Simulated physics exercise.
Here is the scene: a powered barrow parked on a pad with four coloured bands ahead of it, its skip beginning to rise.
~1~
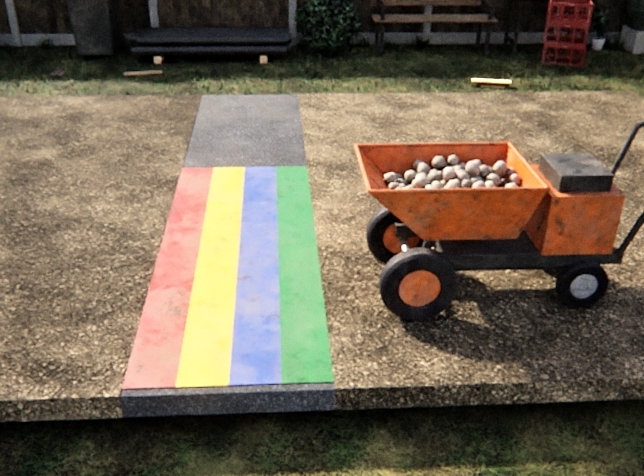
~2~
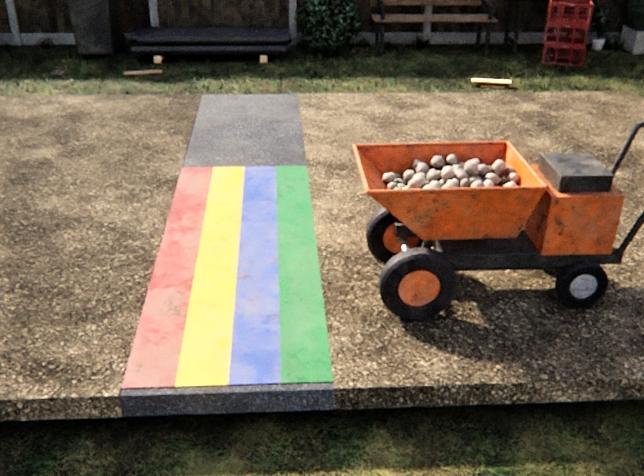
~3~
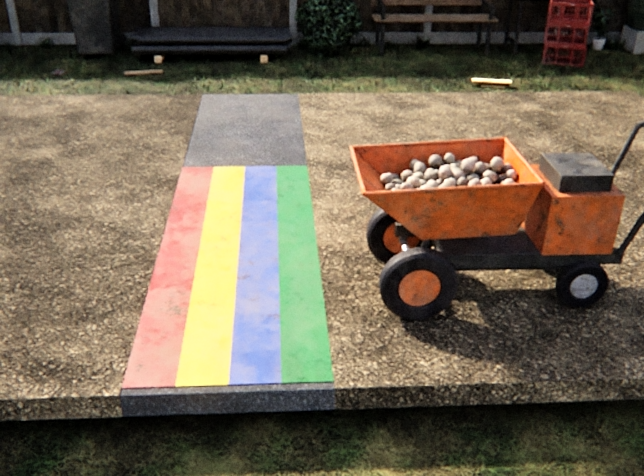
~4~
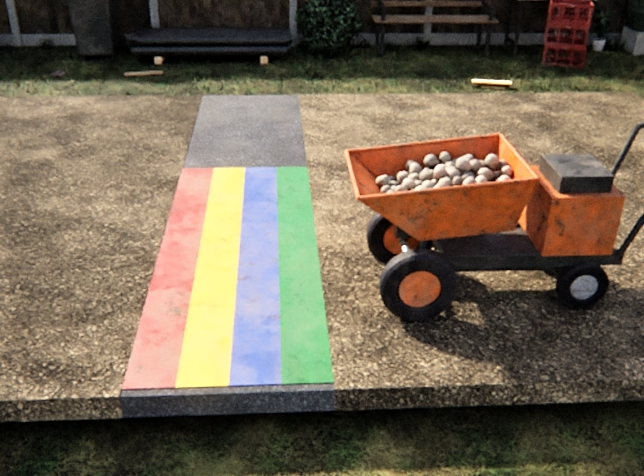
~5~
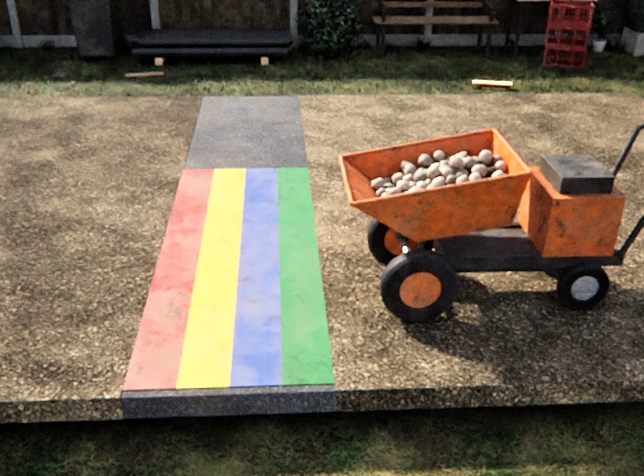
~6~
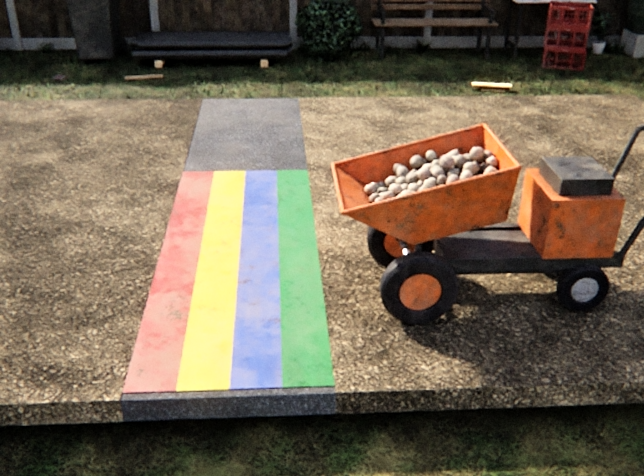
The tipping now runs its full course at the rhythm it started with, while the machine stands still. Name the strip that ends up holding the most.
Blue.
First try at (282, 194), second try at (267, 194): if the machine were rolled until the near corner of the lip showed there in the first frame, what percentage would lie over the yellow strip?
In order, close to 30 and 20 in a hundred.
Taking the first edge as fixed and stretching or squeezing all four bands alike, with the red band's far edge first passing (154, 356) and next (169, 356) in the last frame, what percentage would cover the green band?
The first one comes out at 10 percent, while the second comes out at 10 percent.
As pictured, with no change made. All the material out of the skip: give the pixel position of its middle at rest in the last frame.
The centre settles at about (250, 293).
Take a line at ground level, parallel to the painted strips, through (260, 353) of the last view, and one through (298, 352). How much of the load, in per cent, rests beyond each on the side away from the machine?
In order, some 50 % then some 80 %.
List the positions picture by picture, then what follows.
In the first picture, lip of the skip at (370, 192), level; top of the load at (460, 176), river pebbles; green strip at (305, 344); blue strip at (256, 345); yellow strip at (207, 347); red strip at (157, 348).
In the second picture, lip of the skip at (369, 193), level; top of the load at (458, 176).
In the third picture, lip of the skip at (365, 194), tipped barely; top of the load at (474, 179).
In the fourth picture, lip of the skip at (359, 199), tipped a little; top of the load at (469, 177).
In the fifth picture, lip of the skip at (352, 205), tipped a little; top of the load at (463, 175).
In the sixth picture, lip of the skip at (343, 213), tipped clearly; top of the load at (471, 170); green strip at (306, 348); blue strip at (257, 349); yellow strip at (208, 351); red strip at (158, 352).
Soon after the last picture, skip tipped steeply; all in the skip.
A little later, skip tipped steeply; most in the skip; a small part over the green strip; about a quarter over the blue strip; a stray few over the yellow strip.
Later still, skip tipped right over; about a quarter in the skip; a small part over the green strip; about a third over the blue strip; about a quarter over the yellow strip; a small part over the red strip; a stray few off the paint.
At rest, skip tipped right over; about a quarter in the skip; a small part over the green strip; about a third over the blue strip; about a quarter over the yellow strip; a small part over the red strip; a stray few off the paint.
